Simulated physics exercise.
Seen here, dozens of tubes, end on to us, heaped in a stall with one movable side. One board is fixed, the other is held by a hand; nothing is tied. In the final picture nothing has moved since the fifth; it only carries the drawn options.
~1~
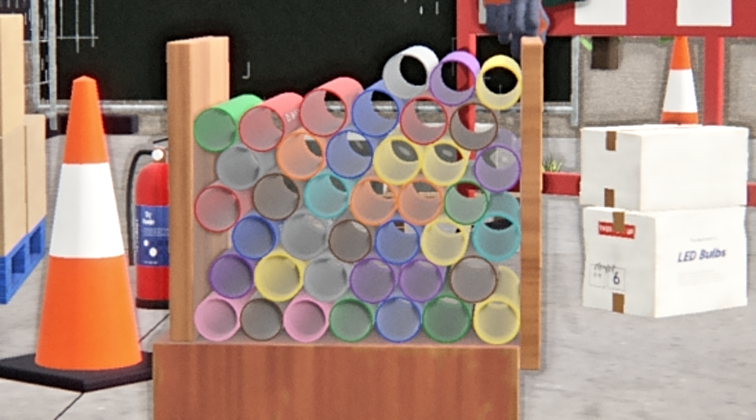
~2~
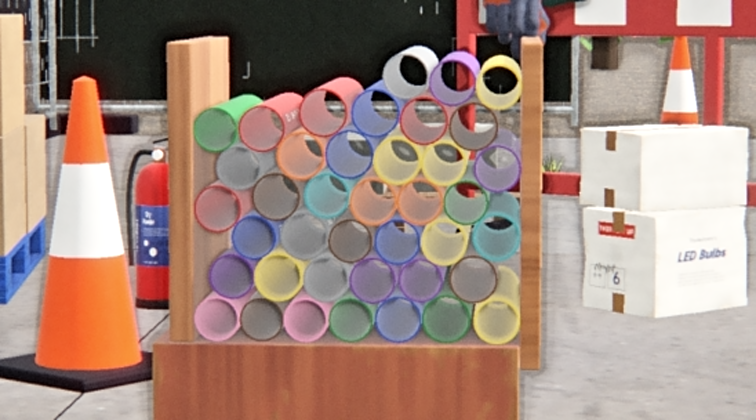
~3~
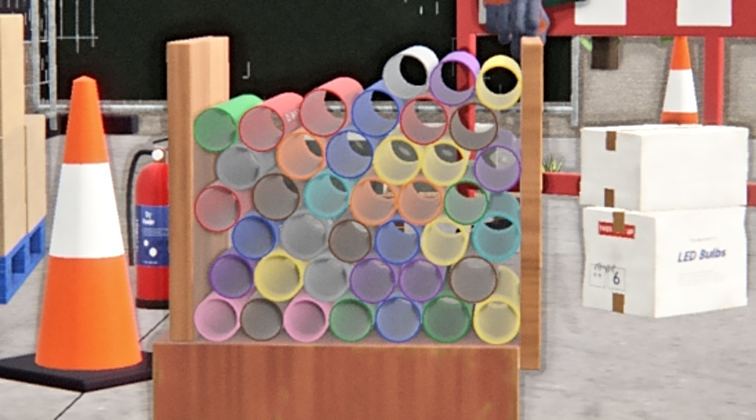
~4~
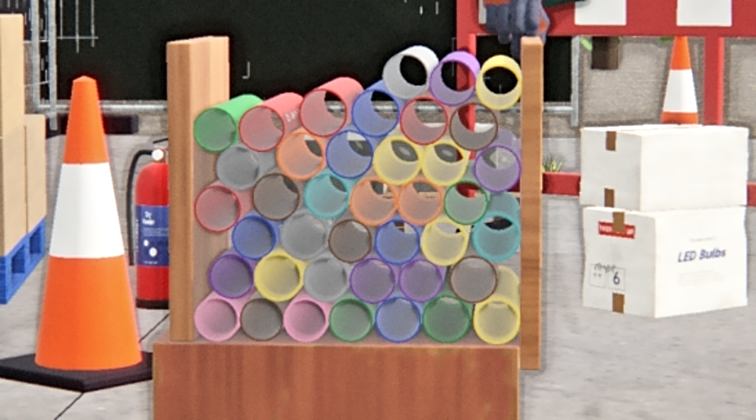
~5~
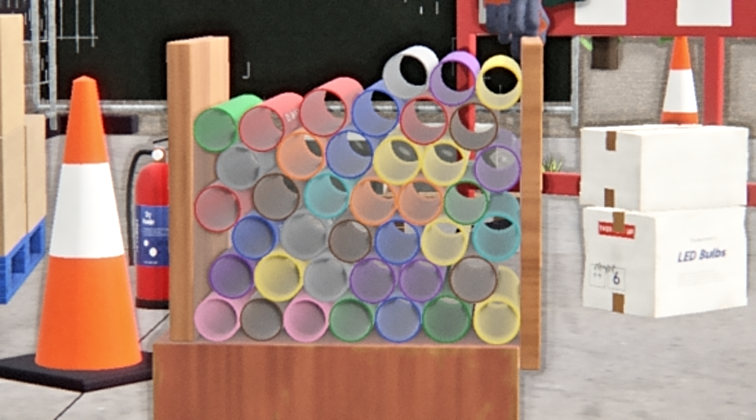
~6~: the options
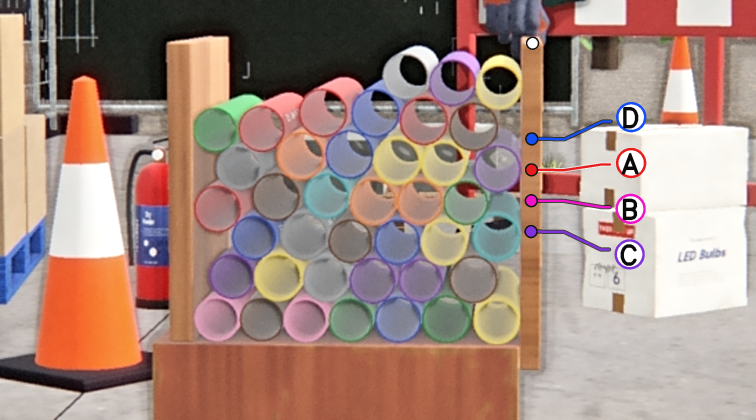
A gloved hand stayed at the top of the right side board, beside a big stack of colourful tubes between wooden boards, and nothing seemed to move near the orange cones and white boxes.
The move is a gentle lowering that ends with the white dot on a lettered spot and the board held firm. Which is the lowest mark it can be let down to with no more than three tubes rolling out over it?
It can be let down to B.
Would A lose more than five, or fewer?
It loses fewer than five.
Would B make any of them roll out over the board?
Yes, at B.
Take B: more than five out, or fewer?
At B, fewer than five.
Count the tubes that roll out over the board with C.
It comes to four.
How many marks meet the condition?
Three of them.
On the copy, A at (531, 170); B at (531, 201); C at (531, 232); D at (532, 139); the white dot at (532, 44).
On B. First, top of the board (522, 114).
Then, top of the board (521, 195).
Finally, top of the board (521, 200), one out over the board.
By contrast, A one out over the board; C four out over the board; D none out over the board.
